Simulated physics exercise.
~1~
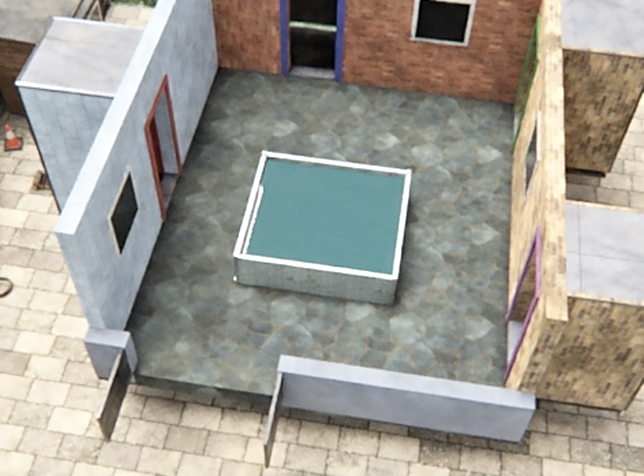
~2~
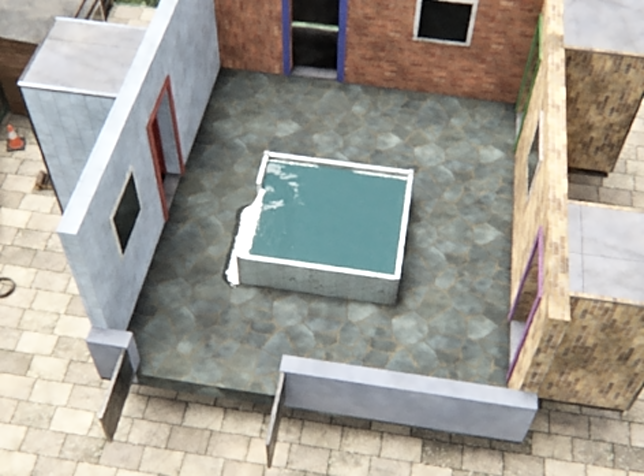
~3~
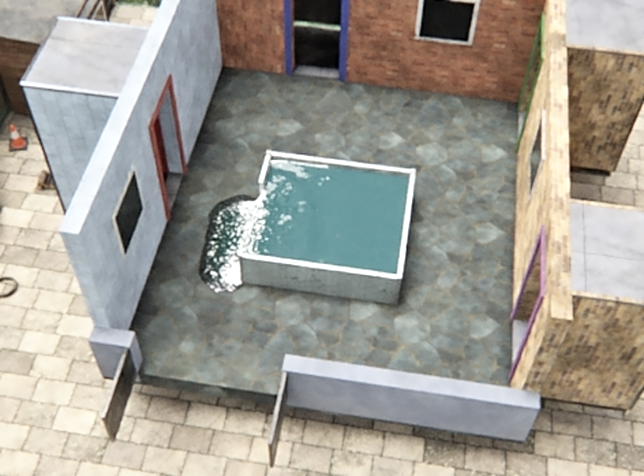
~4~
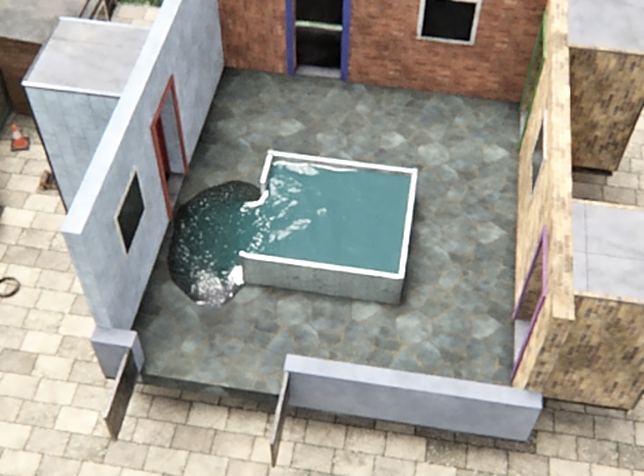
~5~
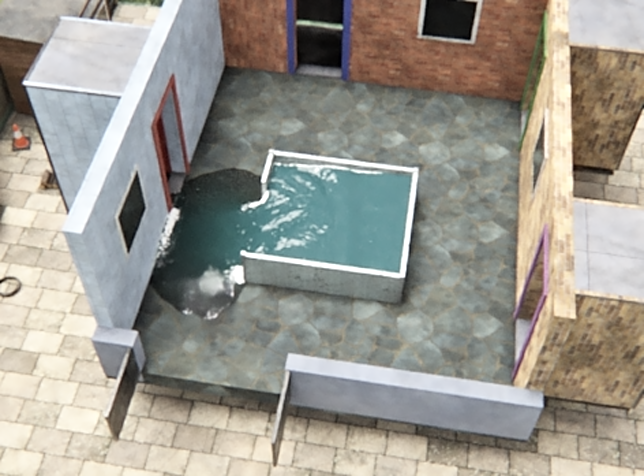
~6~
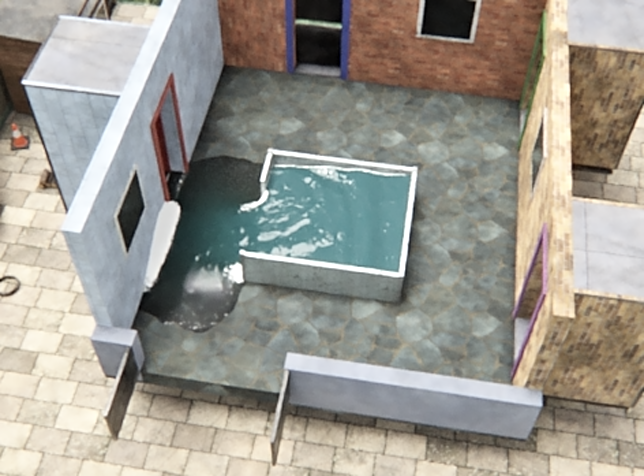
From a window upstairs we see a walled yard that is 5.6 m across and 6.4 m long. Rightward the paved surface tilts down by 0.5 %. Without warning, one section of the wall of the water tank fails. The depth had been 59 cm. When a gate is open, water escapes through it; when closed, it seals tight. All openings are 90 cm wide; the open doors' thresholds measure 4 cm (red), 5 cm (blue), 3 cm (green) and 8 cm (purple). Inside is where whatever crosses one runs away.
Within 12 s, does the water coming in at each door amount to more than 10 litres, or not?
At the red door: More than 10 litres. At the blue door: More than 10 litres. At the green door: More than 10 litres. At the purple door: Not more than 10 litres.
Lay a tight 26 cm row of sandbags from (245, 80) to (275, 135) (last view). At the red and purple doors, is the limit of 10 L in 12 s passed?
Result: Red door beyond the limit; purple door inside the limit.
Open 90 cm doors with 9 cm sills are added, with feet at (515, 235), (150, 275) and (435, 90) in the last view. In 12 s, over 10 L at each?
Well, the first is on the low side, the second is on the high side, and the third is on the low side.
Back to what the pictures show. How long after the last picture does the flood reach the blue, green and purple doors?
Arrival times: Blue 2.6 seconds, green 5.0 seconds, purple 4.5 seconds.
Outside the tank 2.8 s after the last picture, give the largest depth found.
Max depth: About 27 centimetres.
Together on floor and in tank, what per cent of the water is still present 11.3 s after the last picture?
It comes to near 46 per cent.
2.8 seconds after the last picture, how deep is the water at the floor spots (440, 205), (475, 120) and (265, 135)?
Taking the spots in order: 0 cm, 0 cm, 2 cm.
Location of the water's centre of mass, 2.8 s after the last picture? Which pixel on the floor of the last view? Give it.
The water's centre sits at about (274, 235).
Then, 0.7 s after the last picture water covers 15 % of the floor and is deepest (41 cm) near (172, 248); red door 22 cm at the sill, 79 L in, blue door not reached, green door not reached, purple door not reached.
Then, 1.5 s after the last picture water covers 20 % of the floor and is deepest (43 cm) near (127, 343); red door 22 cm at the sill, 186 L in, blue door not reached, green door not reached, purple door not reached.
Then, 2.8 s after the last picture water covers 40 % of the floor and is deepest (27 cm) near (127, 343); red door 16 cm at the sill, 315 L in, blue door 9 cm at the sill, 0 L in, green door not reached, purple door not reached.
Then, 6.3 s after the last picture water covers 75 % of the floor and is deepest (12 cm) near (123, 353); red door 9 cm at the sill, 437 L in, blue door 7 cm at the sill, 18 L in, green door 7 cm at the sill, 6 L in, purple door 5 cm at the sill, 0 L in.
Then, 11.3 s after the last picture water covers 90 % of the floor and is deepest (6 cm) near (127, 343); red door 5 cm at the sill, 468 L in, blue door 4 cm at the sill, 22 L in, green door 6 cm at the sill, 58 L in, purple door 3 cm at the sill, 0 L in.
